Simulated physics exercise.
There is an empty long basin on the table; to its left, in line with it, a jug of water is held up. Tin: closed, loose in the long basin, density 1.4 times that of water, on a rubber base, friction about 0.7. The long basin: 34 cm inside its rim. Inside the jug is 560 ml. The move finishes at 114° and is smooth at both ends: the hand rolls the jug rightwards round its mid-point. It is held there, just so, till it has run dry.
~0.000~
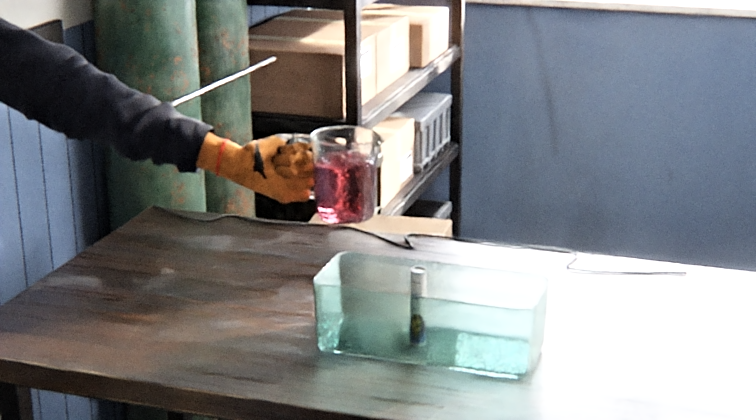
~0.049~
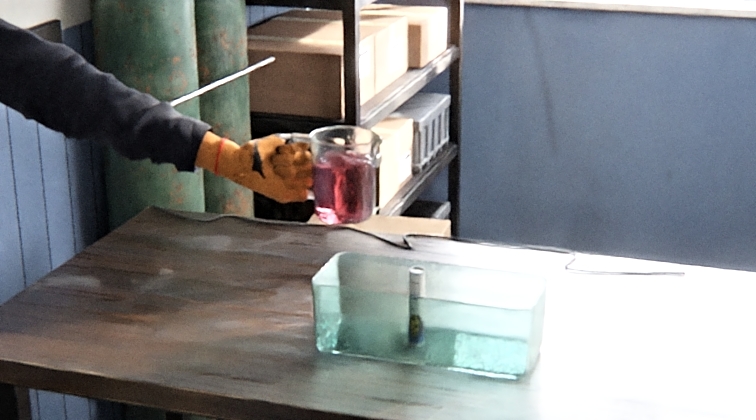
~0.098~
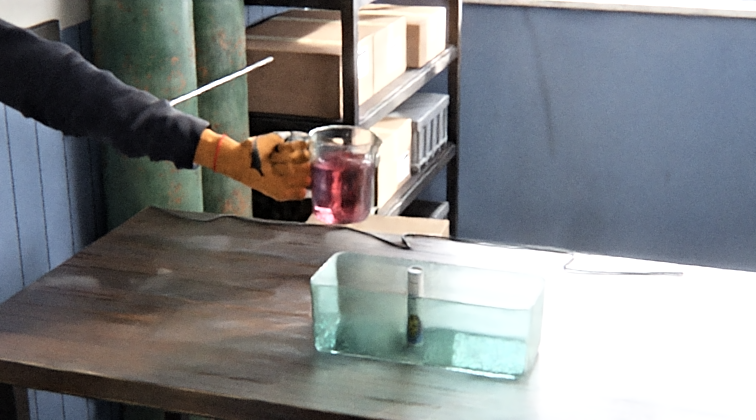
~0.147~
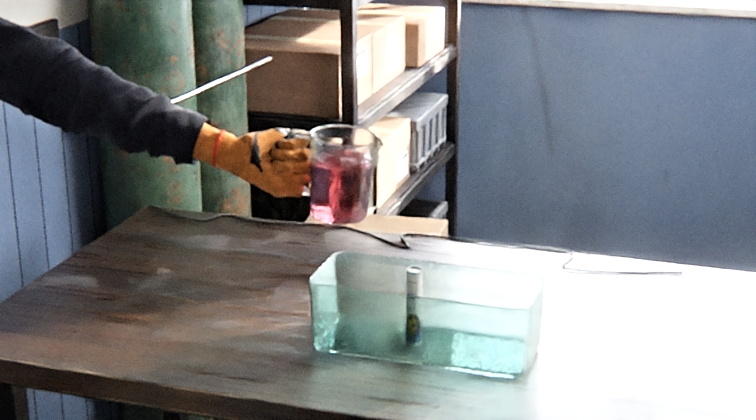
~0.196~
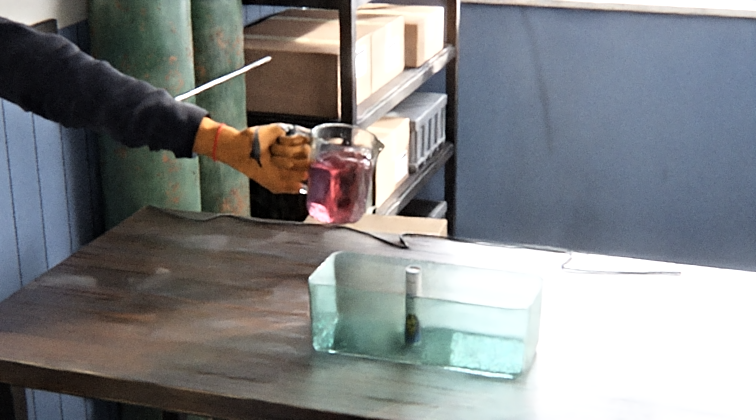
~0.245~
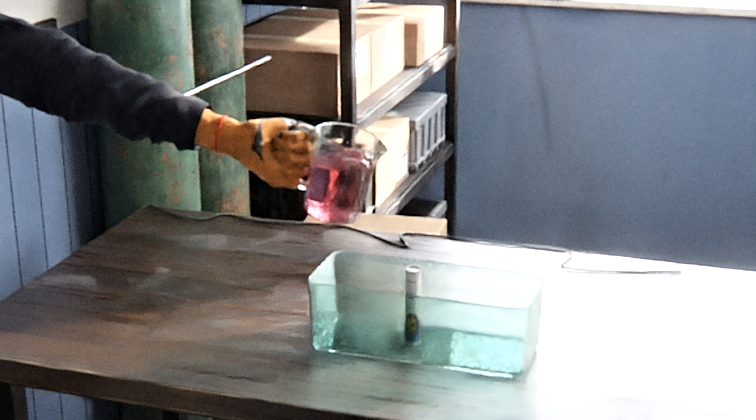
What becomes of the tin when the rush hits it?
The tin is knocked down.
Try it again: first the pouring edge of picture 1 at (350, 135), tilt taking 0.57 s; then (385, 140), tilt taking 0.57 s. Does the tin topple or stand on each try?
Run one: It does not tip. Run two: It tumbles.
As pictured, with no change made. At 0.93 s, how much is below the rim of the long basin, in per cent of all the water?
I'd say roughly 54 in a hundred of it.
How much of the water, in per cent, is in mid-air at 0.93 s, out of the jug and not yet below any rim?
In-air share: About 26 %.
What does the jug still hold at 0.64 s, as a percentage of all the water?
About 86 percent.
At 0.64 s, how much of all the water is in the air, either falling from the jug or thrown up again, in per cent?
Some 14 per cent, I reckon.
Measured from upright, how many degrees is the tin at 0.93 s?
0°.
After 0.64 s the tilt is 75° and 85 per cent is still to pour; the tin stands where it began.
After 0.93 s the tilt is 110° and 22 per cent is still to pour; the tin stands where it began.
After 1.23 s the tilt is 114° and 0 per cent is still to pour; the tin lies on its side.
After 1.56 s the tilt is 114° and 0 per cent is still to pour; the tin lies on its side.
In the end the tin lies on its side.
